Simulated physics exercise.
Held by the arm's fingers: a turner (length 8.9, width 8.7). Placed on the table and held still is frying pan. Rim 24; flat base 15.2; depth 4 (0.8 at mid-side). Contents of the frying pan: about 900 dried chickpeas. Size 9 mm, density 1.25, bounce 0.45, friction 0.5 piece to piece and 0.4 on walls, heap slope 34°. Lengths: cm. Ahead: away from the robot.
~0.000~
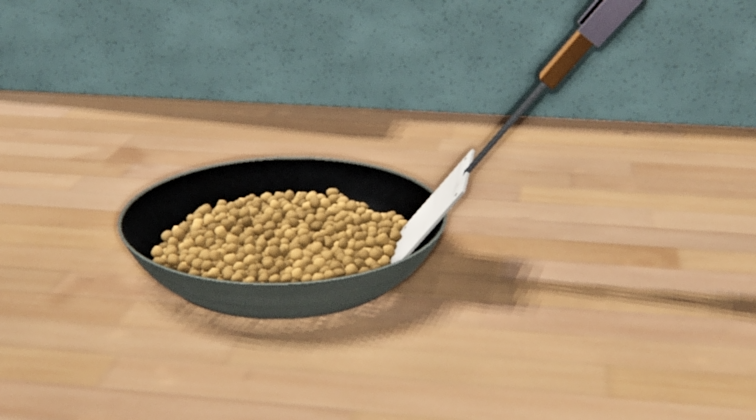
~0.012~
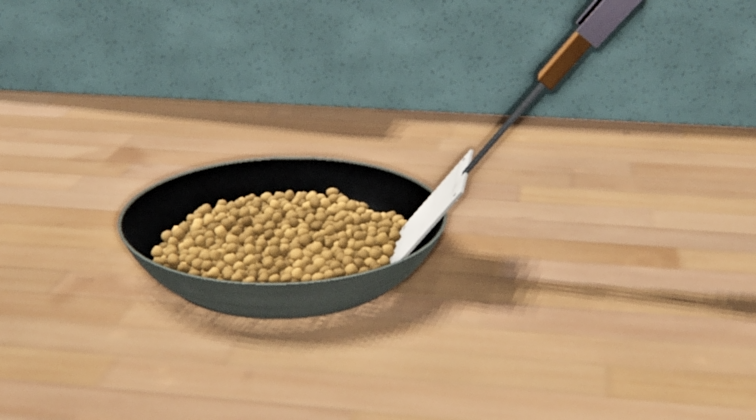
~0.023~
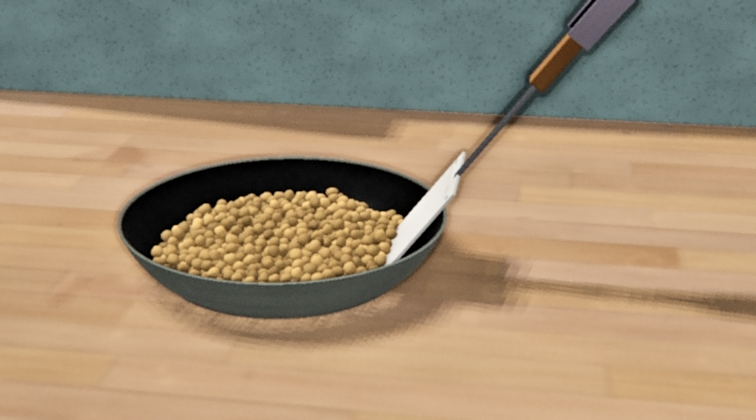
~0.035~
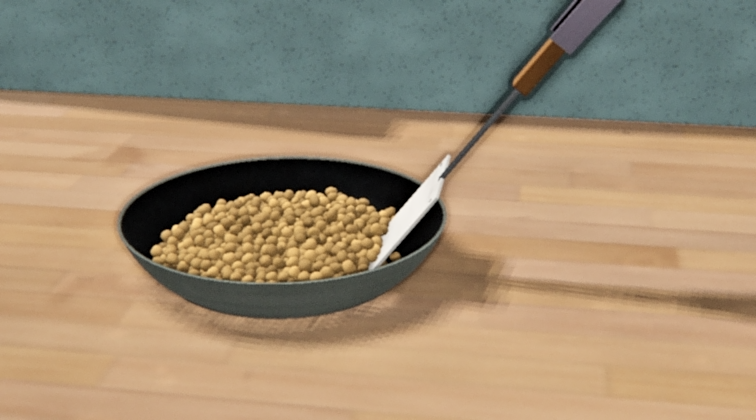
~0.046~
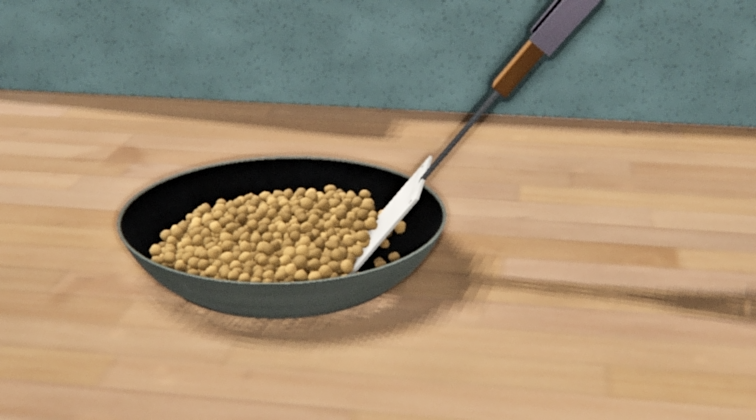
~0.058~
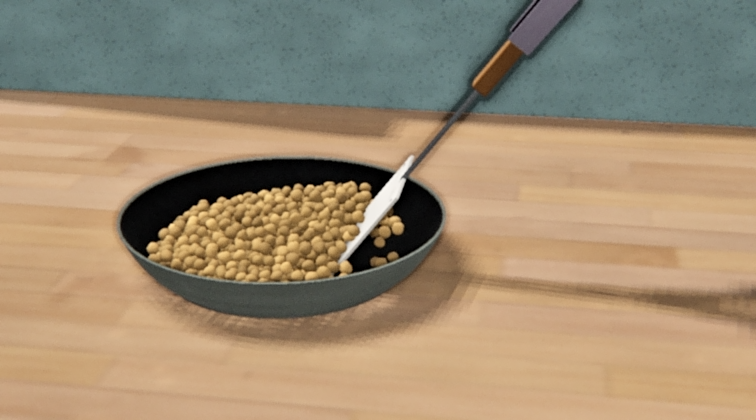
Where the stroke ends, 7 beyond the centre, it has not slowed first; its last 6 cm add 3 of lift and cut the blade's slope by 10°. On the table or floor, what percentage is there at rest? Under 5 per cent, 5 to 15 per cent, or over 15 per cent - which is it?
It is over 15 per cent.
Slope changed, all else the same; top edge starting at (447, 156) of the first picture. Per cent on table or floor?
Roughly 30%.
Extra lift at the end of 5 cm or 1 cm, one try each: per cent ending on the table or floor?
I'd say close to 25 percent for the first and close to 20 percent for the second.
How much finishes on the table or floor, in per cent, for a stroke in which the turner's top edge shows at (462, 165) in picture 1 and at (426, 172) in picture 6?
10 %.
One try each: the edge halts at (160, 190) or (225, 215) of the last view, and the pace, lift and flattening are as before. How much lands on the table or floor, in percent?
First try about 40 percent, second about 15 percent.
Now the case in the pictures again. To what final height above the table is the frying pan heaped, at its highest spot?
Height at rest: Roughly 4.5 cm.
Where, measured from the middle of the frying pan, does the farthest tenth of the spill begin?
That distance is around 55 cm.
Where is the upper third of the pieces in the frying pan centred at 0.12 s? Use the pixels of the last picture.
The middle sits at approx. (249, 212).
By 0.09 s, sloping 53°, highest piece 7 above the table; 900 in the frying pan.
By 0.12 s, sloping 50°, highest piece 9 above the table; 899 in the frying pan, 1 on the blade or in flight.
By 0.33 s, sloping 43°, highest piece 5 above the table; 656 in the frying pan, 235 on the table or floor, 9 on the blade or in flight.
By 1.38 s, sloping 43°, highest piece 5 above the table; 656 in the frying pan, 244 on the table or floor.
Final count, 656 in the frying pan, 244 on the table or floor. That is 27 % on the table or floor.
